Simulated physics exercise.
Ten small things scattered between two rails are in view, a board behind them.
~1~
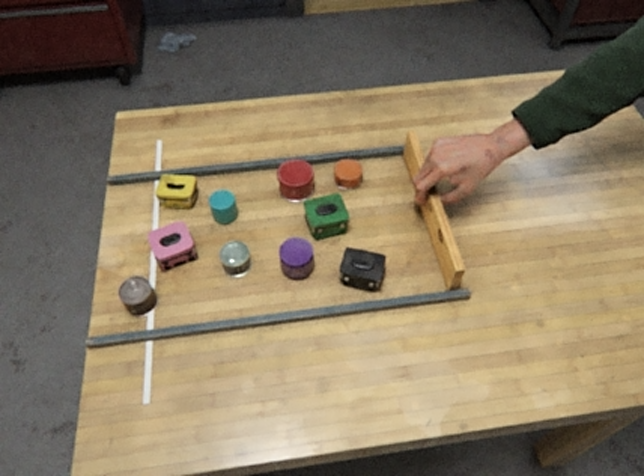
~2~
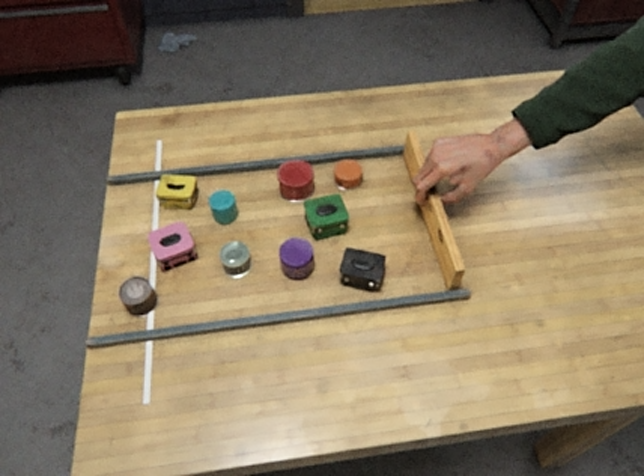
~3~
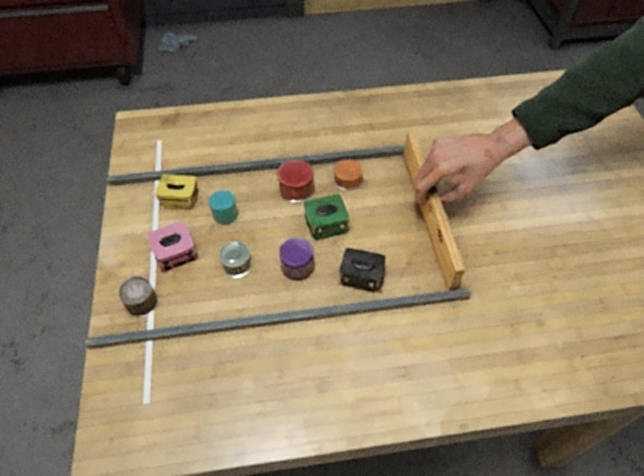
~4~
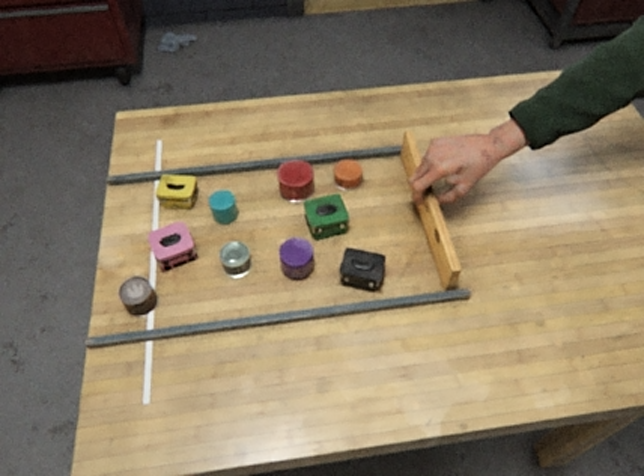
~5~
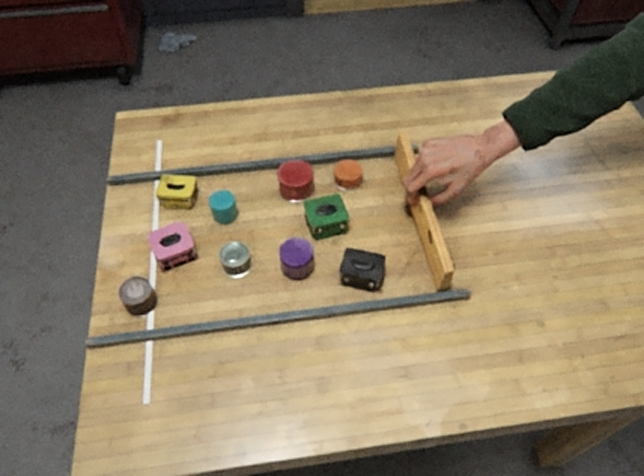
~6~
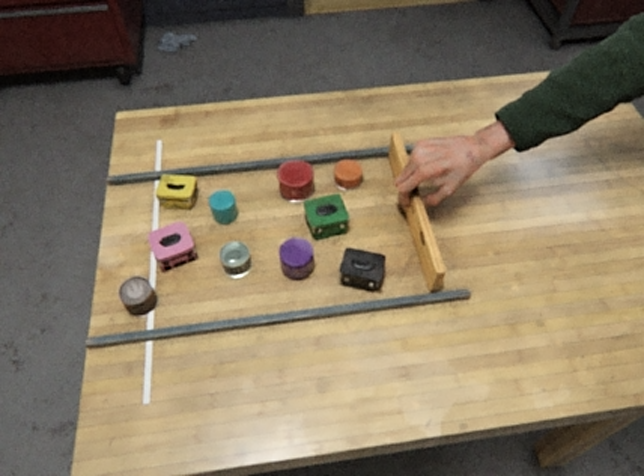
On a pale wooden table above a grey floor, seen from above at an angle by a still camera, two grey rails run left to right. Between them sit yellow and pink cases and a brown pot near a white strip at left, with turquoise, clear, red, purple, orange, green and black items rightward. A green-sleeved arm at right holds a wooden board, then slides it slightly left, touching nothing.
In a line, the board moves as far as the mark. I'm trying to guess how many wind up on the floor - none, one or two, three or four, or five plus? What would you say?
I would say one or two.
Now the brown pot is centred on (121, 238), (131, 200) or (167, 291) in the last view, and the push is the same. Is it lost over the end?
Try one it goes off the edge; try two it goes off the edge; try three it is not knocked off.
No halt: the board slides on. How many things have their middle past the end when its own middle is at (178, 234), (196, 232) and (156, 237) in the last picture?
Going through the three places, I get 0, 0 and 2.
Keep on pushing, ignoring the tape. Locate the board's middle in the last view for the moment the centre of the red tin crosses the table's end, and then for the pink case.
Roughly (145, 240); for the second one, roughly (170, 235).
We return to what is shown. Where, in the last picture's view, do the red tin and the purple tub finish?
First object about (108, 212); second object about (132, 279).
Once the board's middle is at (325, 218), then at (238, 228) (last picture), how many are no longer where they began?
Counts: 5, 9.
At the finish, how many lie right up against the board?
4 touch it.
A little later, none off yet; brown pot at rest near (139, 297); pink case at rest near (173, 246); yellow case at rest near (178, 192).
When it is over, the number that fall off is one or two; down, yellow case and pink case.
